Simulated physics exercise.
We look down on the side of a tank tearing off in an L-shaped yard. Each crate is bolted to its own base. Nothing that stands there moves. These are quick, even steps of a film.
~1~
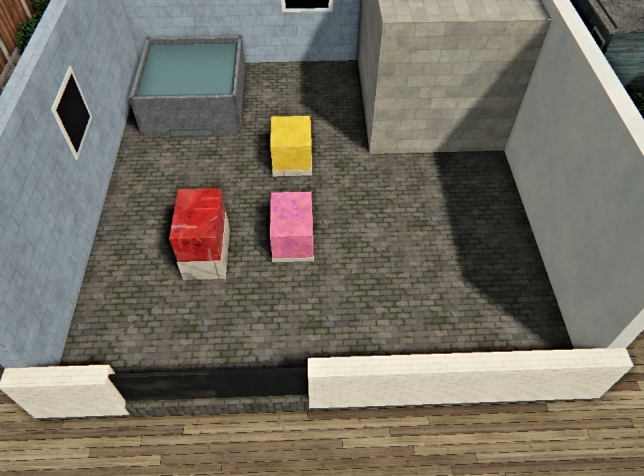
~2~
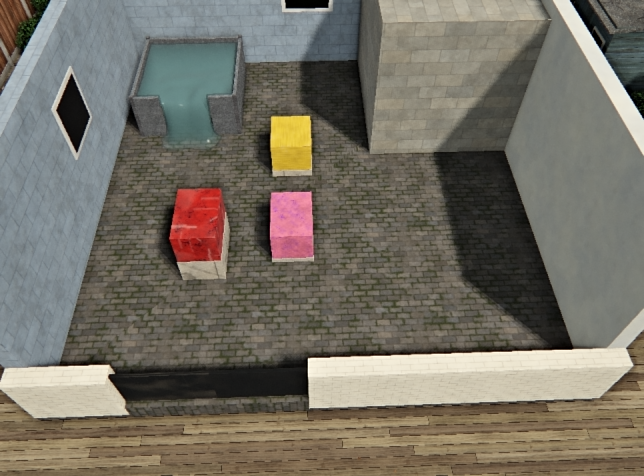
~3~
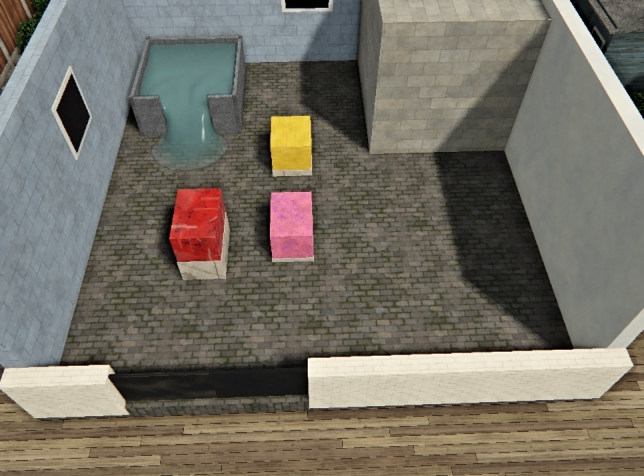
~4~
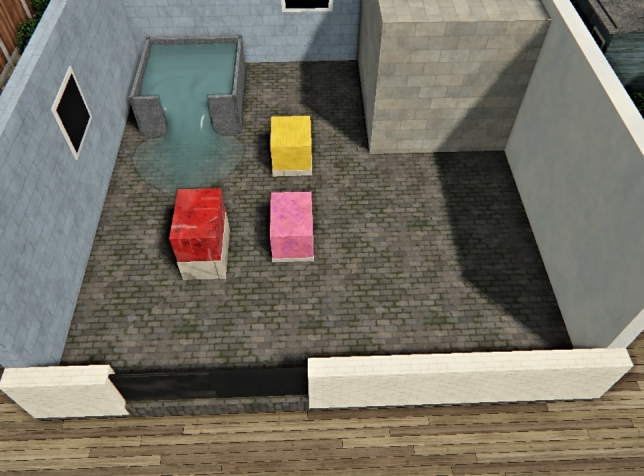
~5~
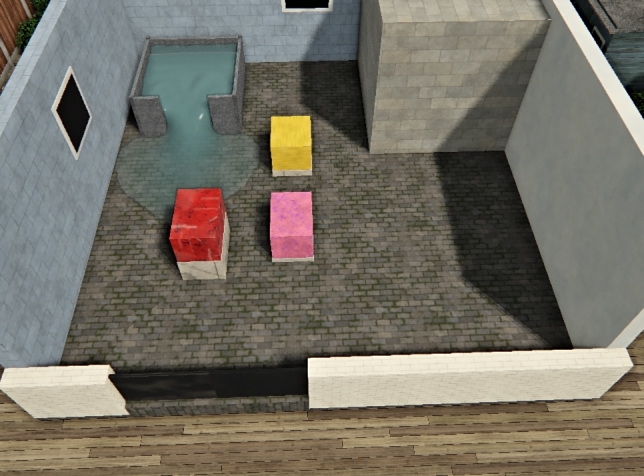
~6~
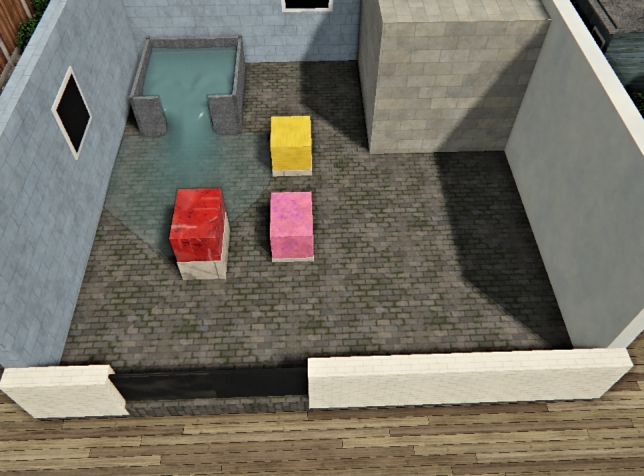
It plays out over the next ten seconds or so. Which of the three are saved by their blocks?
In the end: The pink crate gets wet; the red crate stays dry; the yellow crate stays dry.
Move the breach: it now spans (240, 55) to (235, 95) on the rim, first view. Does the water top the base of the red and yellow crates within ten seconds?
My reading: Red crate is spared; yellow crate ends up wet.
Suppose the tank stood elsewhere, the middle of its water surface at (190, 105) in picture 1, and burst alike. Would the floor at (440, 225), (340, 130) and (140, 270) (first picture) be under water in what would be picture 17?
One after the other: Free of water, dry, covered.
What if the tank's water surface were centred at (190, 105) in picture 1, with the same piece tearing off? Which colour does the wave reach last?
The crate marked yellow.
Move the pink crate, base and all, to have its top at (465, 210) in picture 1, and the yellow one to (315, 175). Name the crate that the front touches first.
That is the red crate.
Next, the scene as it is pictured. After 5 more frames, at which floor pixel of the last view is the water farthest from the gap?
Near (122, 390).
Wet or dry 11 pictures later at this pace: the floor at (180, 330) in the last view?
There: Wet.
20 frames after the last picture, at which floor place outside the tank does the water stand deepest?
Near (94, 391).
A moment on, water covers 30 % of the floor; the pink crate water round its plinth, the red crate water round its plinth, the yellow crate water round its plinth.
Next, water covers 40 % of the floor; the pink crate water round its plinth, the red crate water round its plinth, the yellow crate water round its plinth.
Then, water covers 50 % of the floor; the pink crate water round its plinth, the red crate water round its plinth, the yellow crate water round its plinth.
Later, water covers 80 % of the floor; the pink crate water round its plinth, the red crate water round its plinth, the yellow crate water round its plinth.
In the end, water covers 80 % of the floor; the pink crate was topped, the red crate stayed above the water, the yellow crate stayed above the water.
